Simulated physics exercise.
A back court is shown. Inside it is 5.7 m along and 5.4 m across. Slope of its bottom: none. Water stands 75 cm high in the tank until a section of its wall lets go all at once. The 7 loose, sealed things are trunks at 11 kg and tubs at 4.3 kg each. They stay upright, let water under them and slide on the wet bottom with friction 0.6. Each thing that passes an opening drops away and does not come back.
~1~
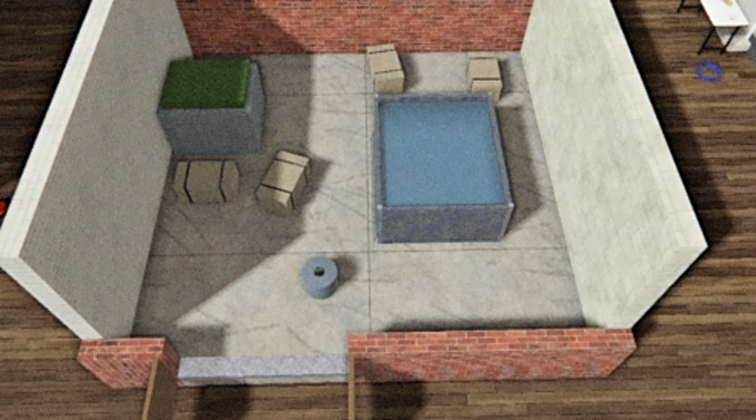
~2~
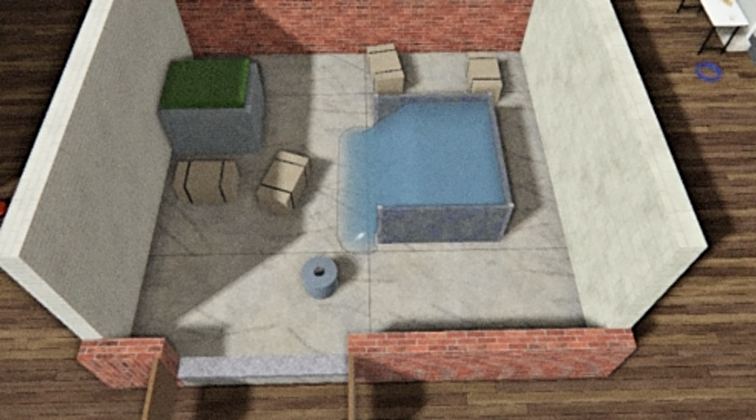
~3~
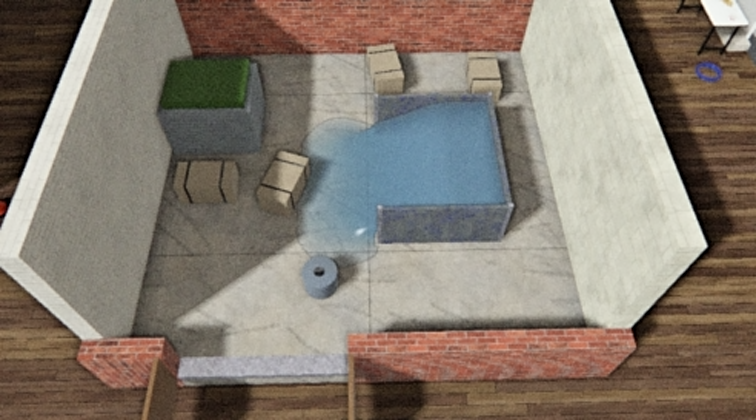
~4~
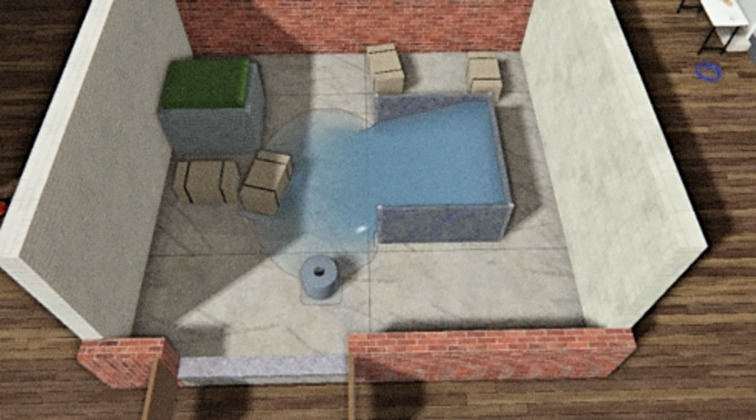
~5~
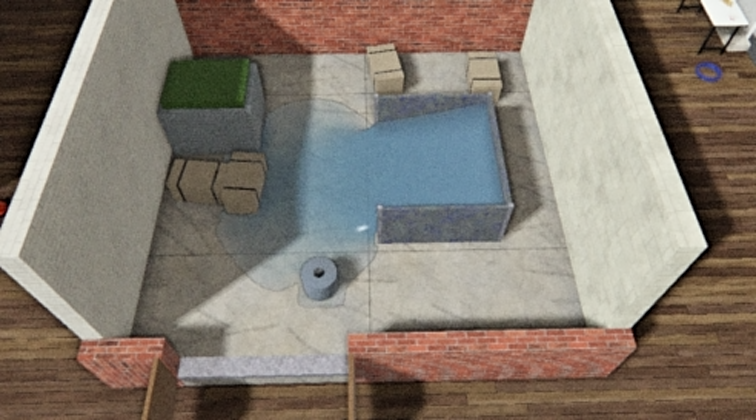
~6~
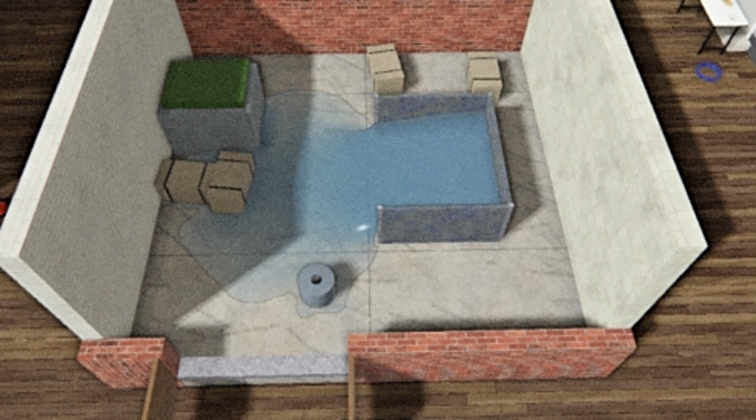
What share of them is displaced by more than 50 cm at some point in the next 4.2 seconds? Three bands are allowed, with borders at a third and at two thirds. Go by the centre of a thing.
Answer: The large band.
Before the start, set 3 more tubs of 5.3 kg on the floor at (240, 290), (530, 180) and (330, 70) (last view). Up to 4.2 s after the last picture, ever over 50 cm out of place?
Reading them off in order: Clears the mark, not beyond, clears the mark.
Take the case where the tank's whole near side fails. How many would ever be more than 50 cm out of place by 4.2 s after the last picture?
Result: 4.
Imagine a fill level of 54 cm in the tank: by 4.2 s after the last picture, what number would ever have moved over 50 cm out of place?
Count under that change: 4.
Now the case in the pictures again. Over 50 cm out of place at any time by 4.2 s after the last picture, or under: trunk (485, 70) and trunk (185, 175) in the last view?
Well, one then the other: A smaller shift, then a bigger shift.
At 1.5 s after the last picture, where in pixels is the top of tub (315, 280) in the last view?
Position: Approx. (295, 344).
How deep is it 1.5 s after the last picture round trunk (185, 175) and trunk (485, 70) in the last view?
About 34 and 0 cm.
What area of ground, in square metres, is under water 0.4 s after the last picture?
Wet: Near 14 m2.
Then, 0.4 s after the last picture 1 of 7 are over 50 cm from their spots; 2 afloat.
Then, 1.5 s after the last picture 2 of 7 are over 50 cm from their spots; 3 afloat.
Then, 2.8 s after the last picture 3 of 7 are over 50 cm from their spots; 4 afloat.
Then, 4.2 s after the last picture 5 of 7 are over 50 cm from their spots, and 5 have been at some point; 3 afloat.
